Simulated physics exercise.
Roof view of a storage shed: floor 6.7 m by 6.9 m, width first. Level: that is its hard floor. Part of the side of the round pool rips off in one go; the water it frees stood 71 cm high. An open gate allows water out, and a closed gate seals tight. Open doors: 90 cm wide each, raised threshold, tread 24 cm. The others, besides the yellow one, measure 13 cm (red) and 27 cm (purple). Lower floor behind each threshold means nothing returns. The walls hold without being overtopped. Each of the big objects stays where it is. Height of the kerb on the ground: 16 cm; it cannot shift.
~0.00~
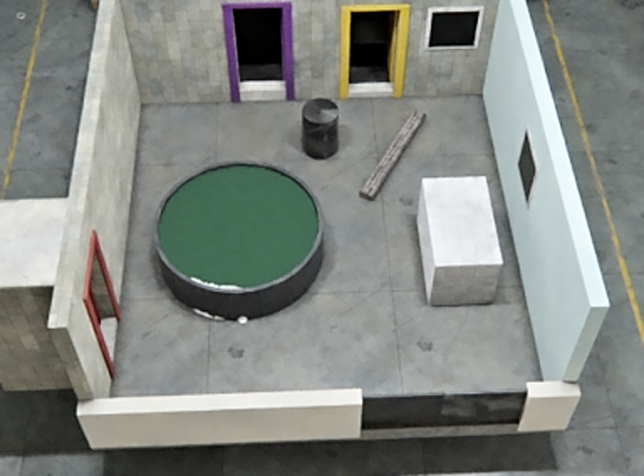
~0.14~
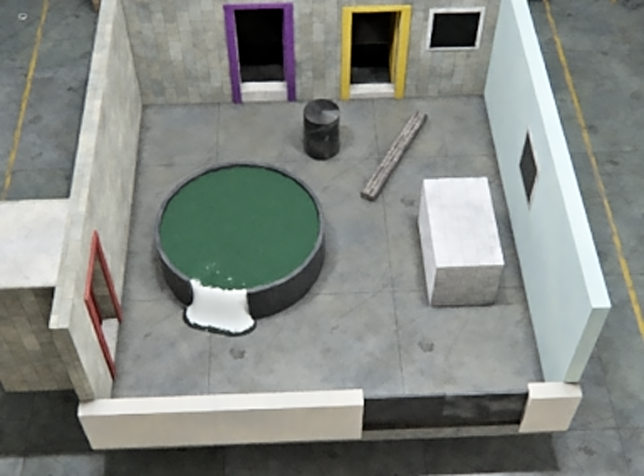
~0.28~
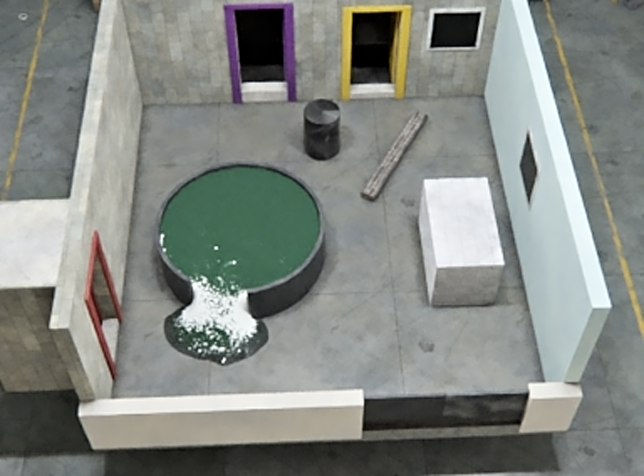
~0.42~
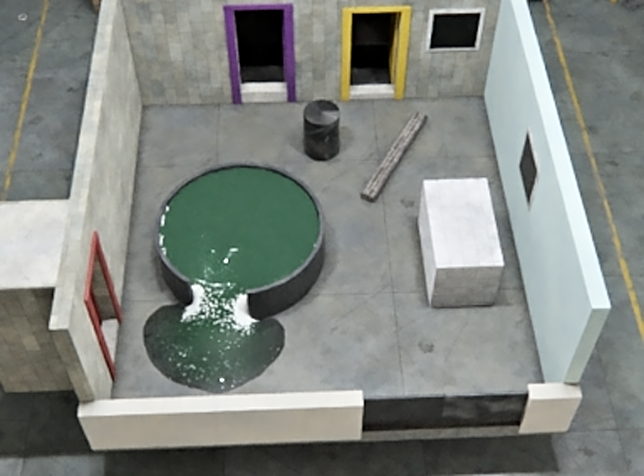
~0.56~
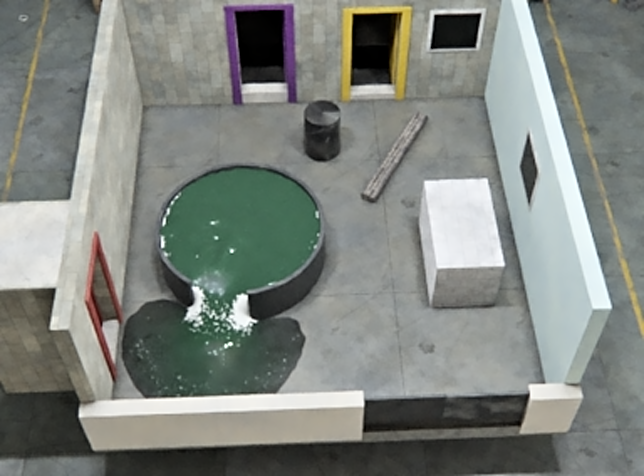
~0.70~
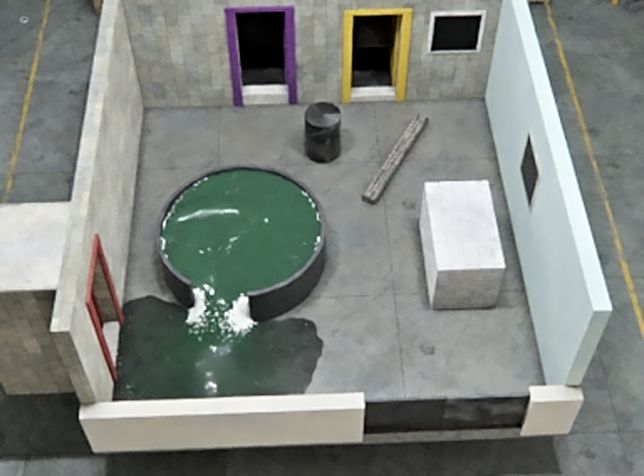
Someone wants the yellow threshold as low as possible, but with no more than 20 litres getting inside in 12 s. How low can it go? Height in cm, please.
No lower than roughly 7.5 cm.
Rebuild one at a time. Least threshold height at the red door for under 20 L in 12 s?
Red: Roughly 24 cm.
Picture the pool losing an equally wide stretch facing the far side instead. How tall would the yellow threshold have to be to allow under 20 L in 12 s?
In that case you'd want it roughly 12.0 cm high.
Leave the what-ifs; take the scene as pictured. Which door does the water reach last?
The yellow door.
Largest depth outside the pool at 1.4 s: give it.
Max depth: Near 52 cm.
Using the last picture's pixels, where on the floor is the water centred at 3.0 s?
The water is centred near (239, 302).
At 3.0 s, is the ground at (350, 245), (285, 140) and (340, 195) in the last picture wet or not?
Spot one bone dry, spot two bone dry, spot three bone dry.
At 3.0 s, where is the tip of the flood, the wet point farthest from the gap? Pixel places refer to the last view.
At about (551, 412).
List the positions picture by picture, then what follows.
Still water, 71 cm deep, in the round pool at (239, 226); the yellow door at (373, 58) is dry, in the first frame.
The gap is at (220, 306), the front 0.3 m out at (234, 333); the back of the round pool holds 71 cm, in the second frame.
The front is at (223, 360), 0.8 m from the gap at (220, 308); 0.9 m2 of floor is wet, 71 cm left at the back, in the third frame.
The gap is at (220, 309), the front 1.3 m out at (214, 387); the back of the round pool holds 71 cm, in the fourth frame.
Water pours out at (221, 310) and has run 1.8 m, to a hidden place; about 5 cm deep outside, 71 cm at the back, in the fifth frame.
The front is at a hidden place, 2.2 m from the gap at (221, 311); 5.1 m2 of floor is wet, 71 cm left at the back; 5.5 m in a straight line remain to the yellow door at (375, 62), in the sixth frame.
After 1.4 s water covers 15 % of the floor, deepest (52 cm) near (110, 429); it has not reached the yellow door.
After 3.0 s water covers 35 % of the floor, deepest (37 cm) near (110, 429); it has not reached the yellow door.
After 12.0 s water covers 95 % of the floor, deepest (13 cm) near (110, 429); 11 cm at the yellow door, 0 litres in over its 14 cm threshold.
At the yellow door as built, the water arrived by 6.8 s and peaked near 13 cm at 10.2 s.
With a threshold of 6.5 cm, 29 litres would have come in within the 12 s; with 9 cm, 9 litres. So under 20 litres takes about 7.5 cm.
